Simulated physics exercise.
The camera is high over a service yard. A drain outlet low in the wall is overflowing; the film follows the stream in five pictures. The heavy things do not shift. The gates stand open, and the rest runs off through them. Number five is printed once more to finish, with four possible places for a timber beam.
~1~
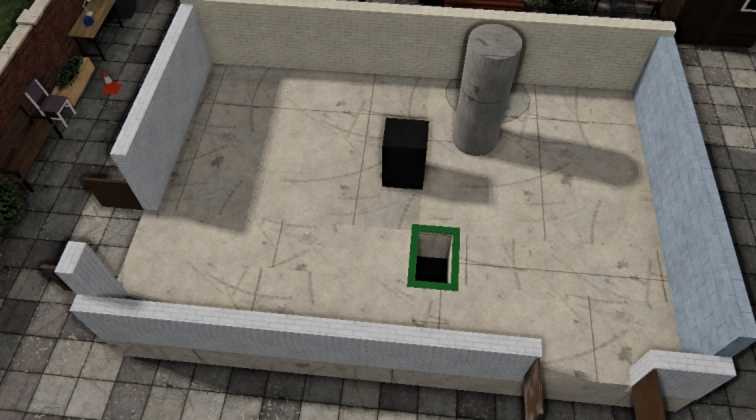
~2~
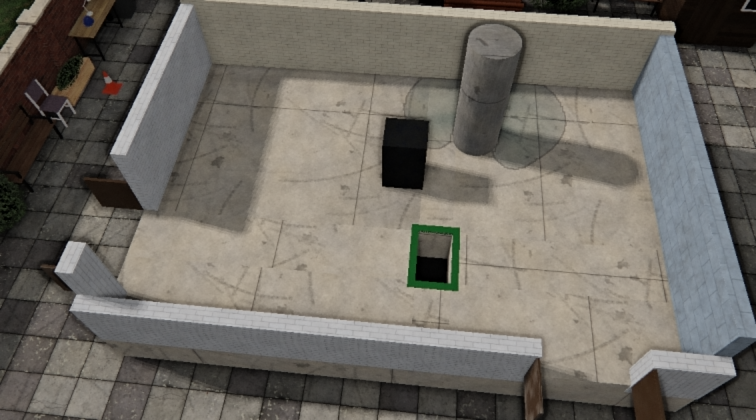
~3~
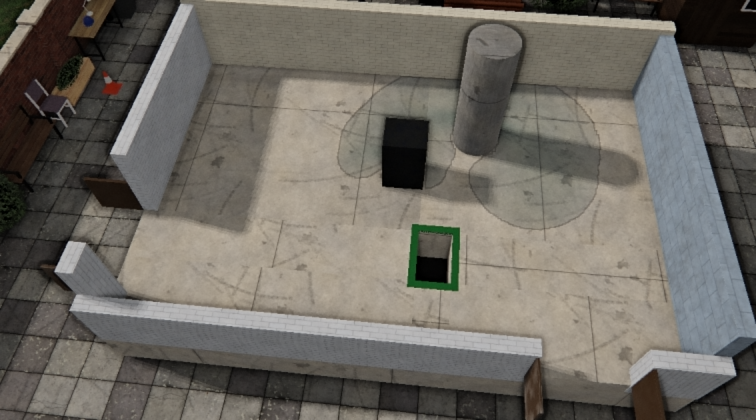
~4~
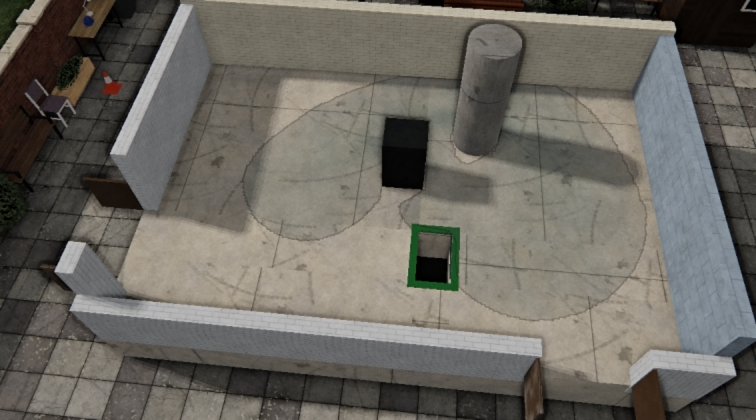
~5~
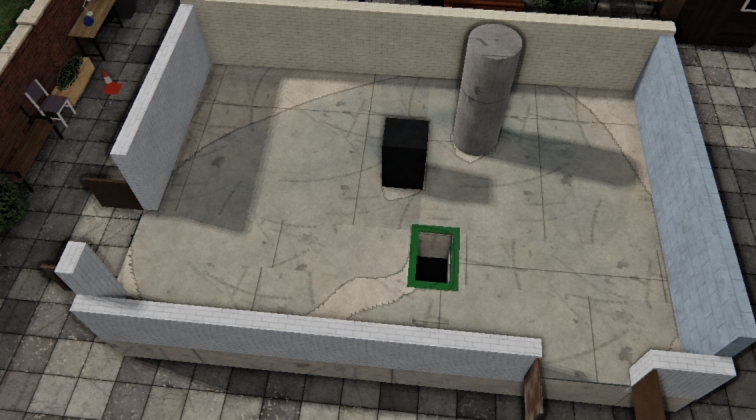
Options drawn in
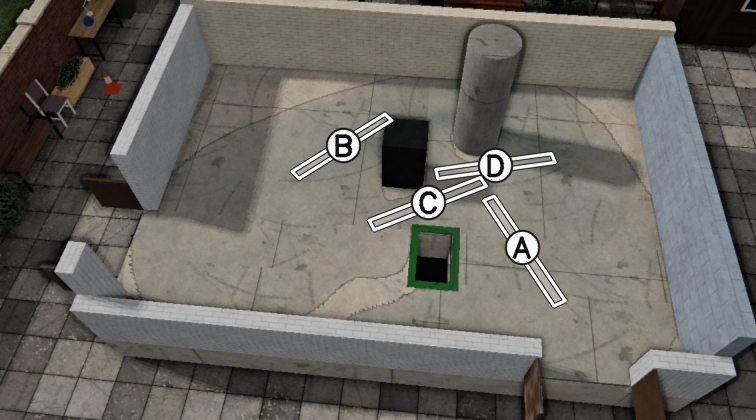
In a walled yard seen from high above, a thin sheet of water spreads from around a grey column at the back. It widens past a black block on both sides, leaving small dry patches, then covers most of the floor and reaches the green-rimmed square drain.
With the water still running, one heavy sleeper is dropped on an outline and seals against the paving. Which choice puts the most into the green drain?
Use position B.
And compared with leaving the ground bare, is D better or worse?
Worse.
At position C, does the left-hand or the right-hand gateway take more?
The left gate.
On the marked copy, A from (489, 198) to (559, 303); B from (295, 175) to (388, 117); C from (371, 225) to (483, 181); D from (436, 174) to (553, 158).
If A is chosen, about 8 % of the stream runs into the green drain, about 91 % out by the gates.
If B is chosen, about 15 % of the stream runs into the green drain, about 85 % out by the gates.
If C is chosen, about 9 % of the stream runs into the green drain, about 90 % out by the gates.
If D is chosen, about 8 % of the stream runs into the green drain, about 91 % out by the gates.
